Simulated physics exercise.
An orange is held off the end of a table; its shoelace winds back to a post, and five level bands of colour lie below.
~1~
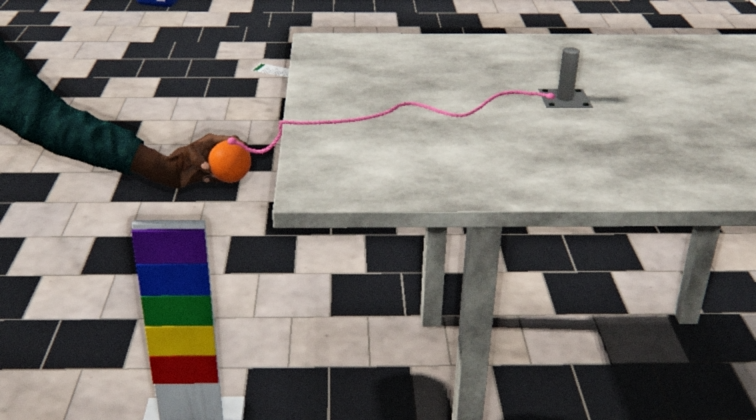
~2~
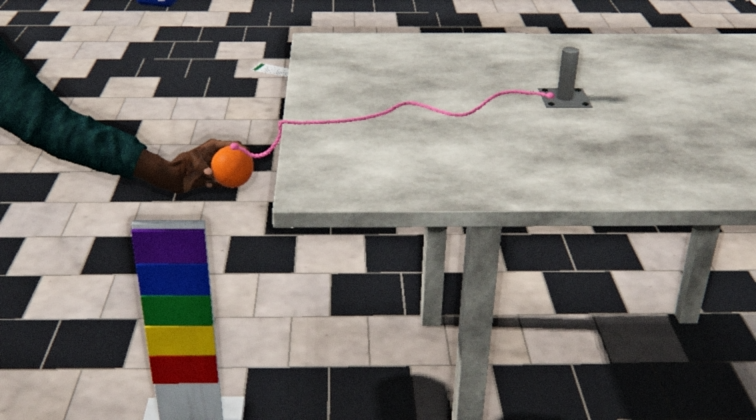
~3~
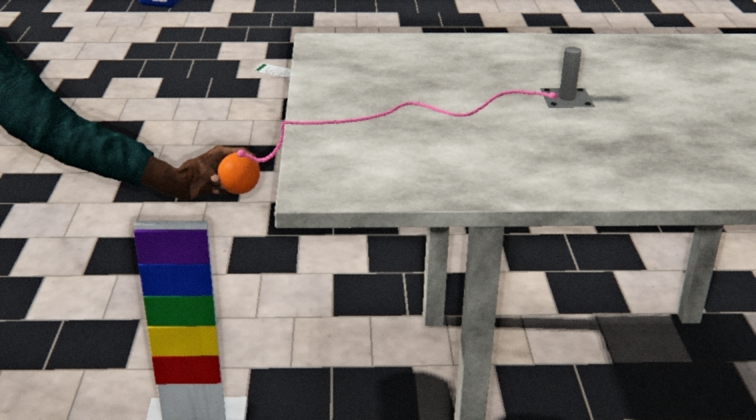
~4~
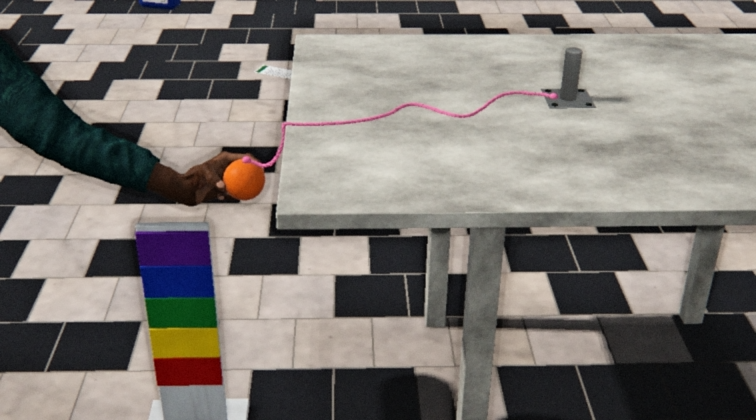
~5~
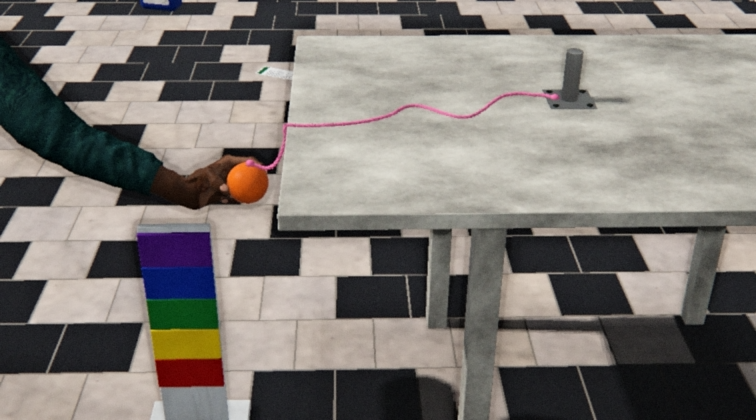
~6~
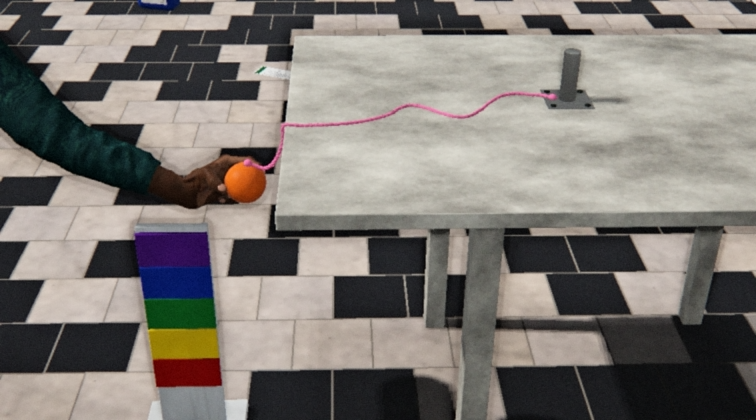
Orange ball in a person's hand shifting slightly down and right beside a table, trailing a pink cord from a metal post.
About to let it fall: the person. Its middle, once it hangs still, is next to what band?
Next to the purple one.
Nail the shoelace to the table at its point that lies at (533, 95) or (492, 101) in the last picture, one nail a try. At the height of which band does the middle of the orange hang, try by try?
Note: Try 1 purple; try 2 purple.
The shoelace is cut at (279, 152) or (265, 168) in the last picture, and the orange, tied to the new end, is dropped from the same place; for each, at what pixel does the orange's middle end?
Roughly (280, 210), (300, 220).
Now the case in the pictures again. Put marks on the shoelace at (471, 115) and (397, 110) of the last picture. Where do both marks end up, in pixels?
The first one ends up at (443, 105) and the second one at (358, 110).
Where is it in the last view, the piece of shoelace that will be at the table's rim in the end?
Look around (334, 125).
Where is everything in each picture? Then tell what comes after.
The first picture shows orange (230, 162); purple (170, 248); blue (173, 281); green (177, 312); yellow (181, 342); red (184, 371).
The second picture shows orange (232, 167); shoelace through (516, 92) (476, 109) (417, 104) (359, 119) (291, 123).
The third picture shows orange (239, 173).
The fourth picture shows orange (245, 180); shoelace through (520, 93) (480, 110) (420, 105) (362, 121) (294, 125).
The fifth picture shows orange (248, 183).
The sixth picture shows orange (245, 183); shoelace through (519, 94) (479, 111) (419, 106) (361, 122) (293, 126).
Early on, orange near (278, 231); level with purple.
Midway, orange near (301, 228); level with purple.
Near the end, orange near (307, 236); level with purple.
Finally, orange near (296, 240); level with purple. At purple.
